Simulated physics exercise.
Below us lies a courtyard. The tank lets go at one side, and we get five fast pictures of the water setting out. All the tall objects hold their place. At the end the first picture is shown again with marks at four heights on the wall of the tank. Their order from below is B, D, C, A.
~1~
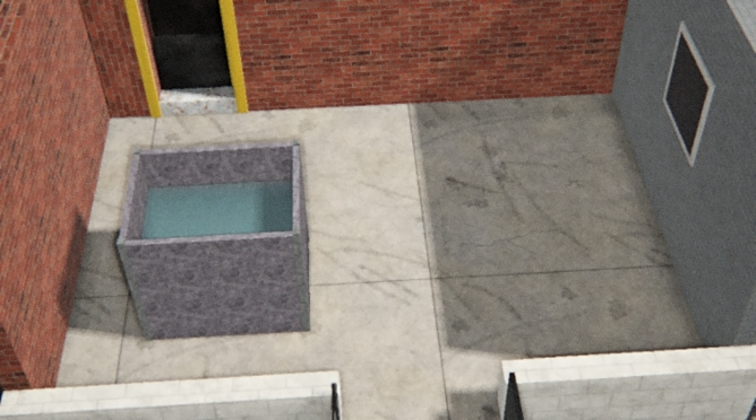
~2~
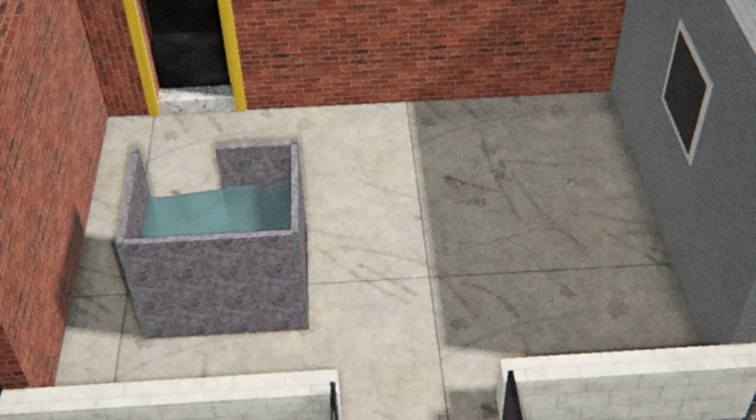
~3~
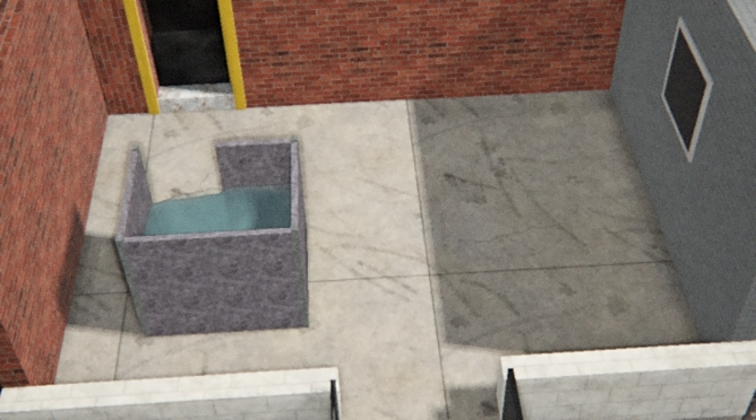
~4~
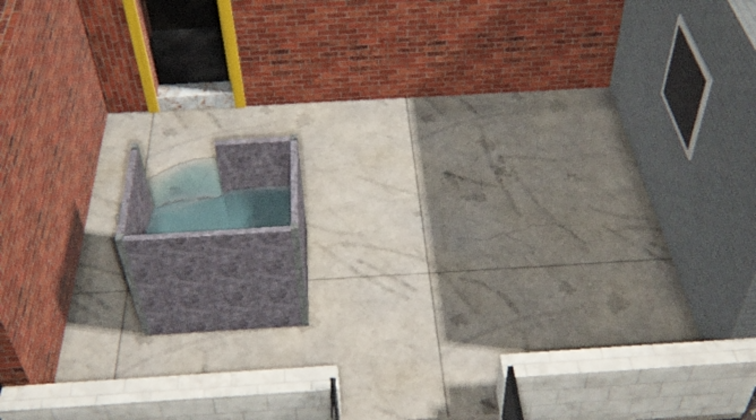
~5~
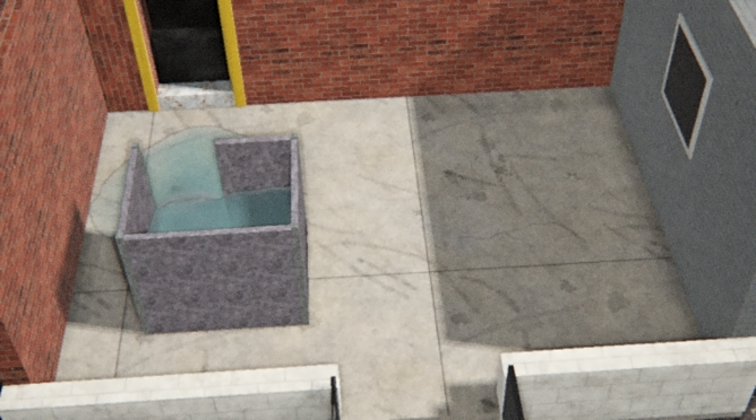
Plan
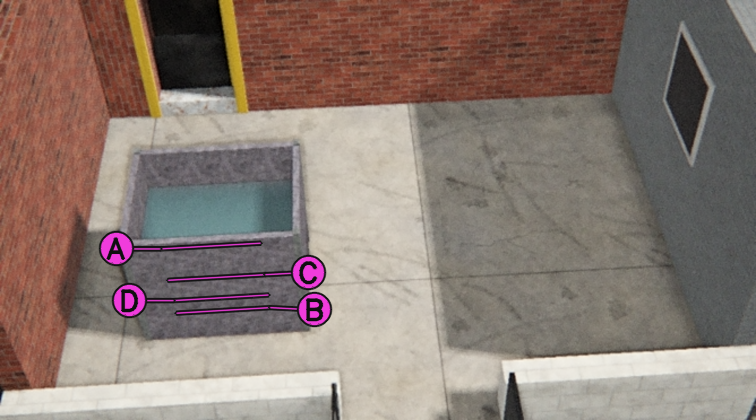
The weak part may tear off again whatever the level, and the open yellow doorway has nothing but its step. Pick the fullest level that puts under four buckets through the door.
Line D just does it.
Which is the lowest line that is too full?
The answer is C.
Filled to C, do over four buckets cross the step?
Yes, that goes wrong.
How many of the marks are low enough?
Two.
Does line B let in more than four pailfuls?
No, not at all.
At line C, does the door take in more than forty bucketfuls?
No.
In magenta, A at (210, 246); B at (223, 310); C at (216, 277); D at (220, 297); from the bottom up B, D, C, A.
With A, dozens of bucketfuls pour in.
With B, nothing gets over.
With C, about 12 bucketfuls get in.
With D, a bucket or two gets in.
